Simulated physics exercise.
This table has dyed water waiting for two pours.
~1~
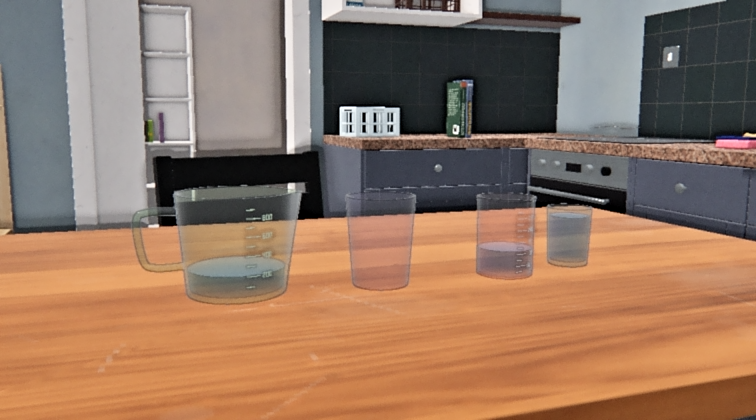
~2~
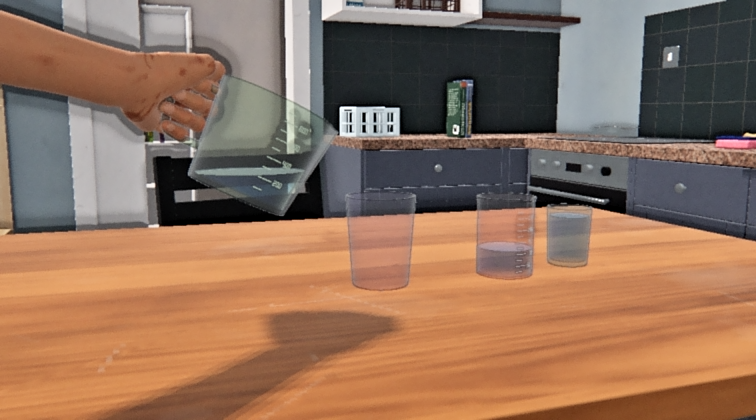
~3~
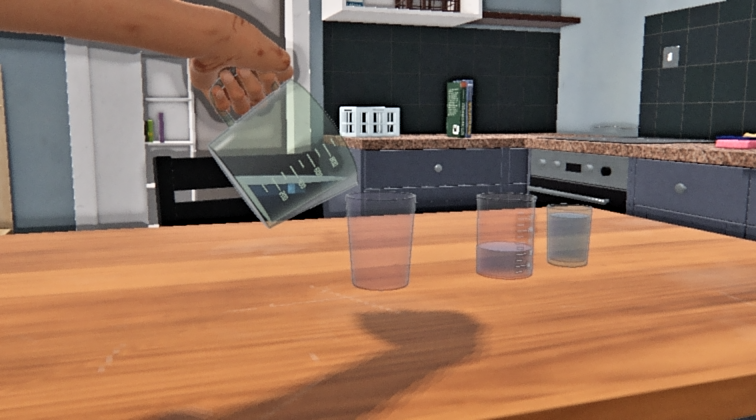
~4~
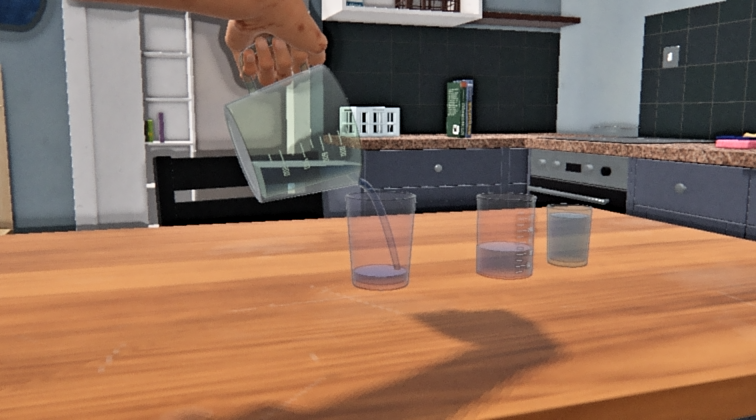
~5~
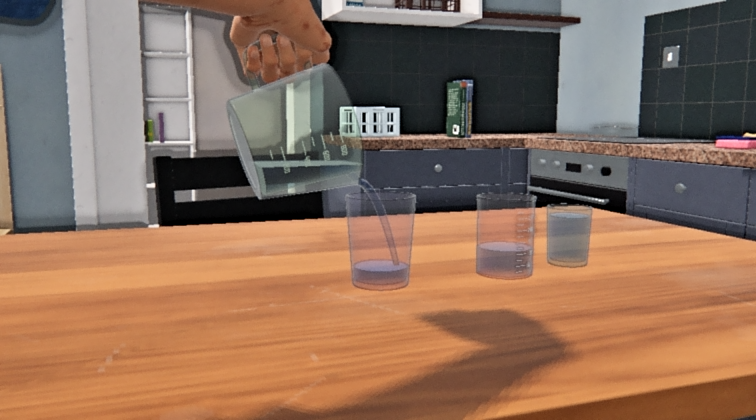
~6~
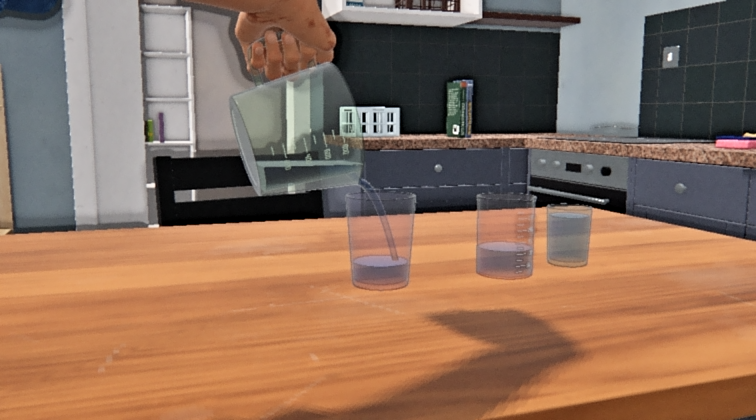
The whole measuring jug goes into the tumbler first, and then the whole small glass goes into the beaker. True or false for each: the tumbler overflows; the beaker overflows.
Checking each: The tumbler overflowing is false; the beaker overflowing is false.
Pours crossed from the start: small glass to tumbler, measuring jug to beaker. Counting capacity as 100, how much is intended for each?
Respectively, 30 and 90 percent of capacity.
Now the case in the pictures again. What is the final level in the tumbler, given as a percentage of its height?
About 55%.
Shortly, the tumbler is about a third full.
Then, the tumbler is about half full.
At the finish, the tumbler is about half full; the beaker is about two thirds full.
